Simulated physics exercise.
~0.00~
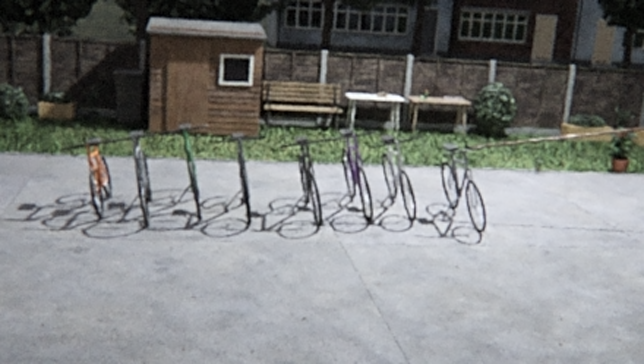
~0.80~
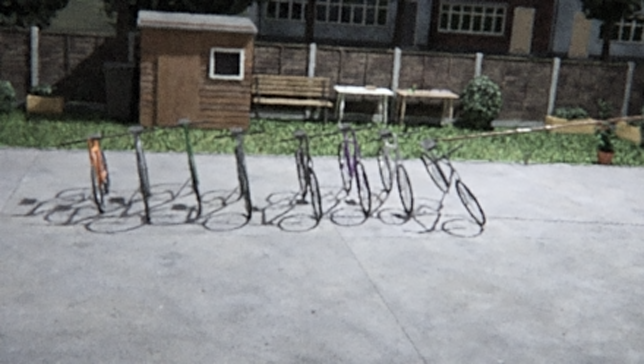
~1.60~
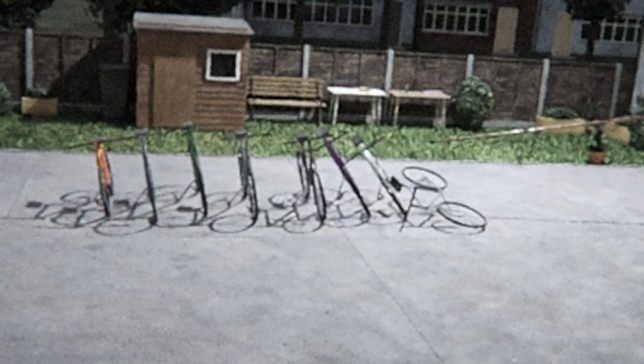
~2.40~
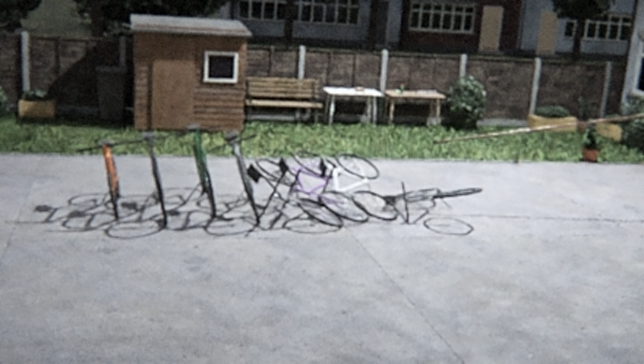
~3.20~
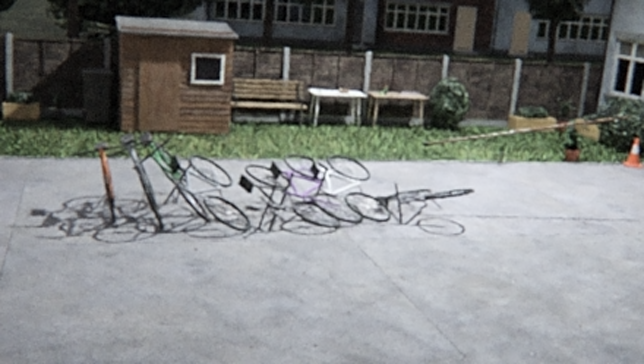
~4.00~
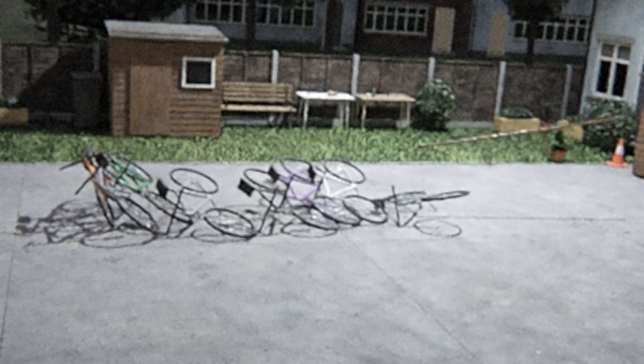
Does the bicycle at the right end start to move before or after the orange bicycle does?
It starts to move before the orange bicycle. The right-end bicycle tips at the start of the collapse, while the orange one only tilts near the end.
A row of parked bicycles topples from right to left, leaving only the orange one standing.
